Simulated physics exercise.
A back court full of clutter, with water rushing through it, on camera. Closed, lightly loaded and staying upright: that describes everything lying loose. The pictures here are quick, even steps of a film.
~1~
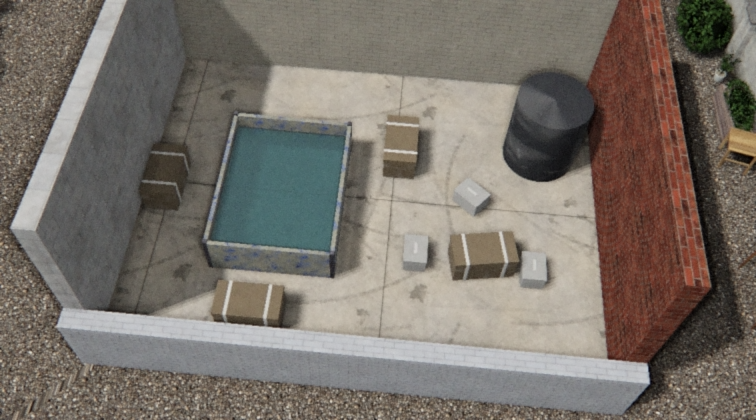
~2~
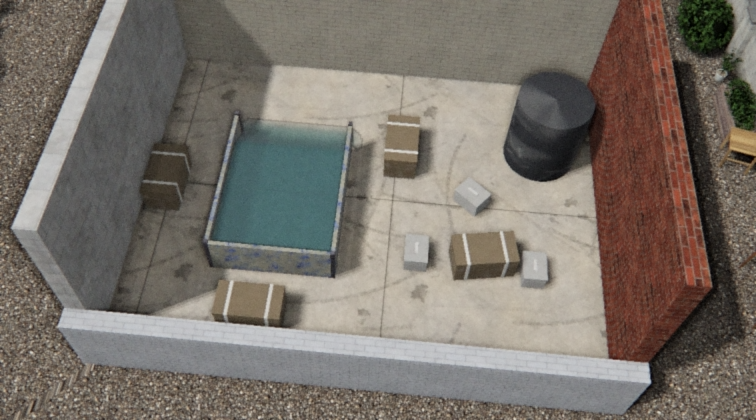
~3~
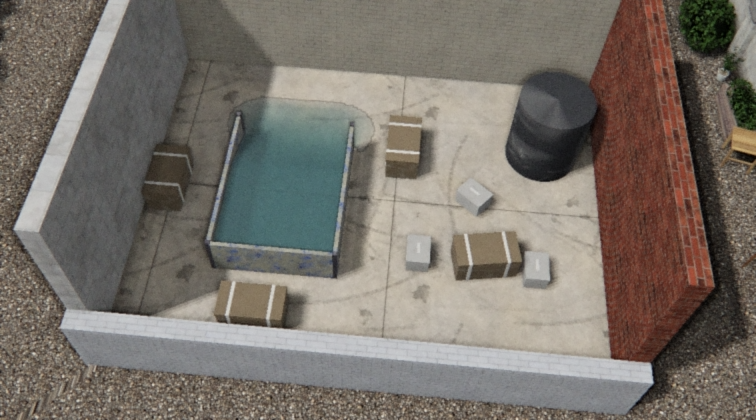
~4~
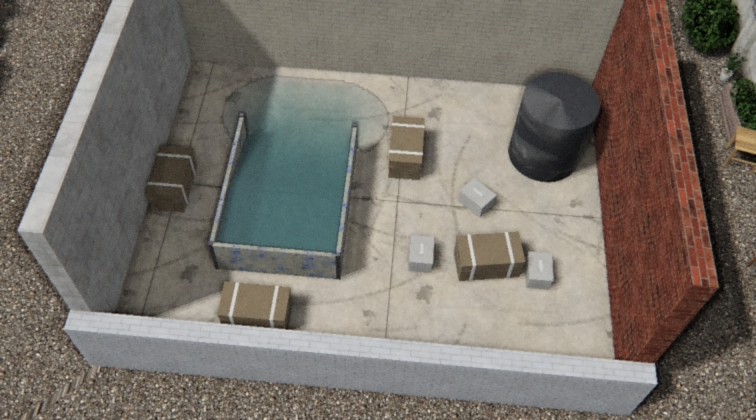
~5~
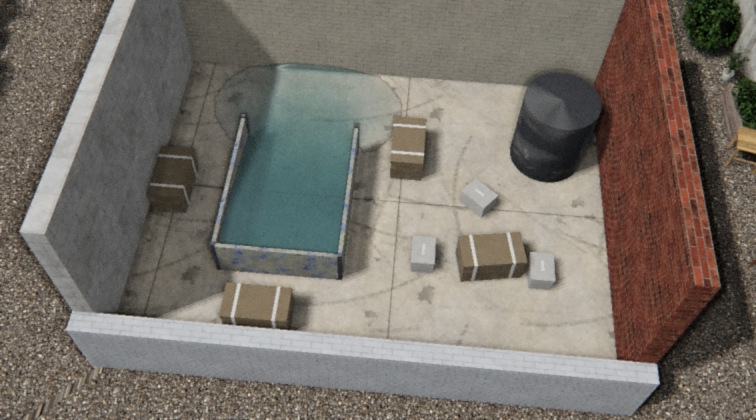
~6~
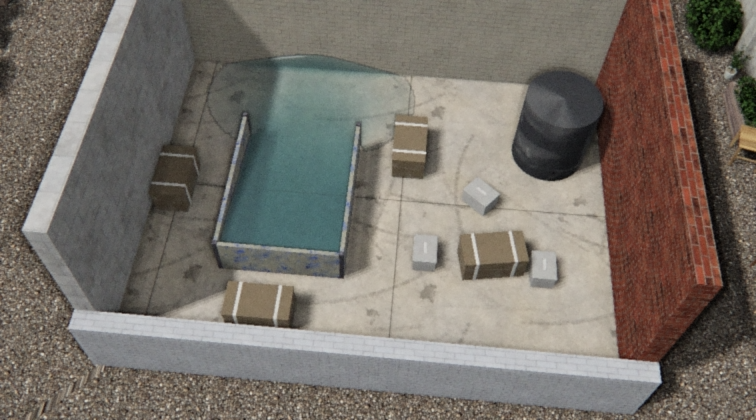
Water poured out of the far end of a raised pool and spread in a rounded sheet toward the back wall of a walled yard, while the strapped brown boxes and small grey ones stayed put.
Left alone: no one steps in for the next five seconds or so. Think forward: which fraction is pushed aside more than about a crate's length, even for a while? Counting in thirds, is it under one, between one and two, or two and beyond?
In thirds: Under one.
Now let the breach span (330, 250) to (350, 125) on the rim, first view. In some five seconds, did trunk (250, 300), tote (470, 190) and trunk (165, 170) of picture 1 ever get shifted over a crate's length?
Result per item - short of that distance / displaced that far / short of that distance.
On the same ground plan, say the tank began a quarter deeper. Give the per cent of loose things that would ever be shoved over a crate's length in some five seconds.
10 % or so.
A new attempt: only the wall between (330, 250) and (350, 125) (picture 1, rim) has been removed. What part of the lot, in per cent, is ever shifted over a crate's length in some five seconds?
I'd put it at about 70 percent.
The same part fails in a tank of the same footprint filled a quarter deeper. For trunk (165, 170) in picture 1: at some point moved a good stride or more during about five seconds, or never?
For that one, it's beyond that distance.
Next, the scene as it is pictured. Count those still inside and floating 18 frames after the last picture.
The answer is 1.
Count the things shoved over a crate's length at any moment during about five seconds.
Number: 1.
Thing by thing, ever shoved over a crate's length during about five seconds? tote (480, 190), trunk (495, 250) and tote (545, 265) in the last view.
Note, listed order - never went far / never went far / never went far.
A moment on, 0 of 7 are well off their spots; 0 afloat.
Next, 0 of 7 are well off their spots; 0 afloat.
Later, 1 of 7 are well off their spots; 1 afloat.
In the end, 1 of 7 are well off their spots, and 1 have been at some point; 1 afloat.
